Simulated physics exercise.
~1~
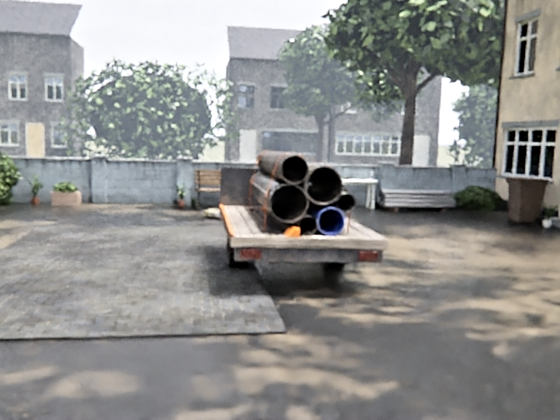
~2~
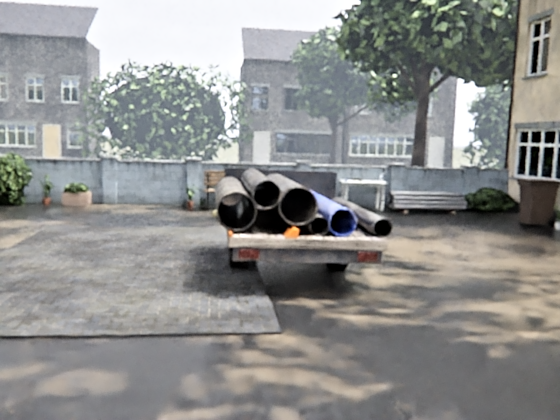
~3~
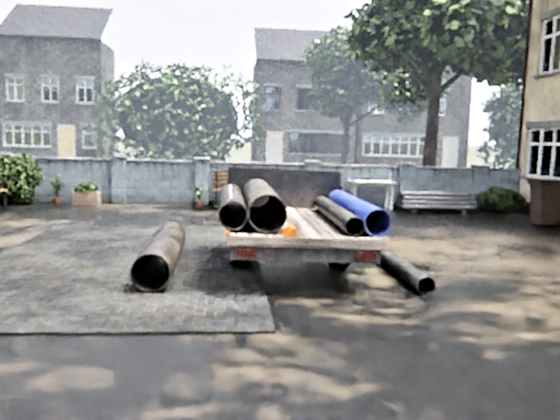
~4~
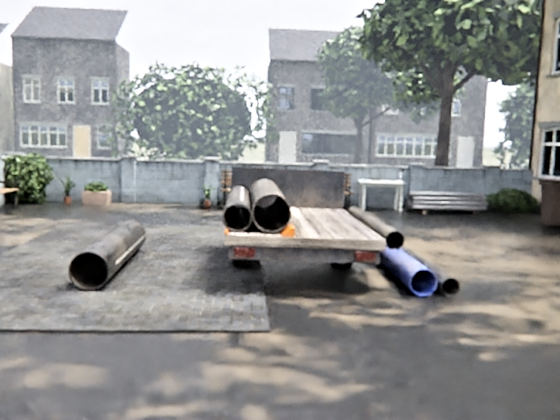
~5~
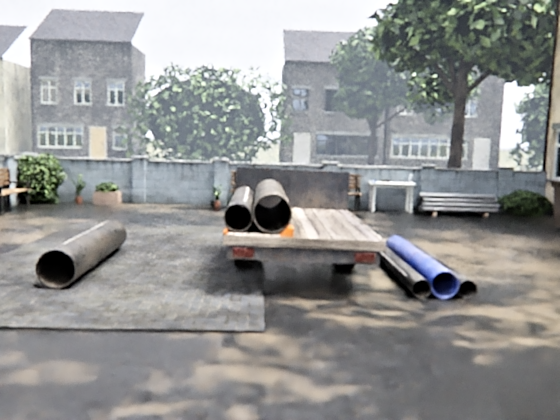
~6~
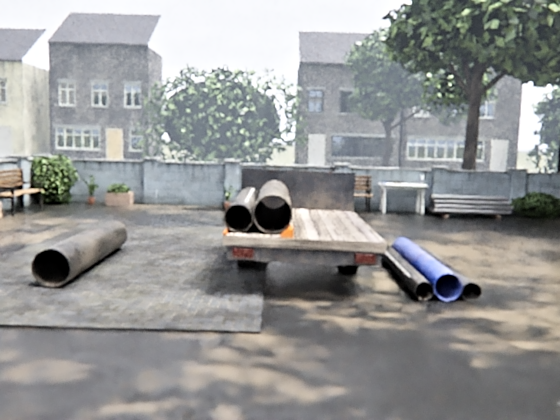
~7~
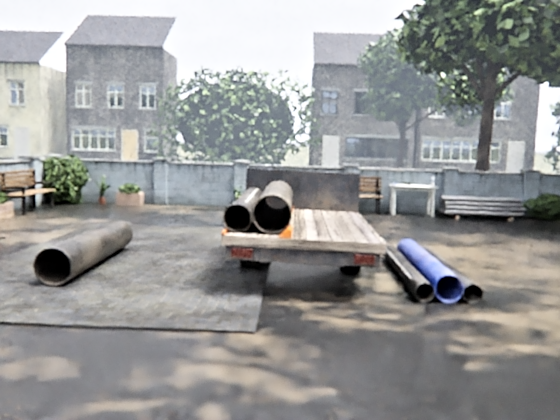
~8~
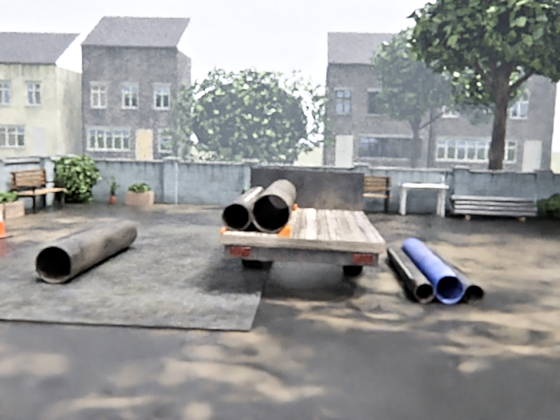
Paved yard with a low trailer, stacked pipes spreading and rolling off both sides, the blue one dropping to the ground right.
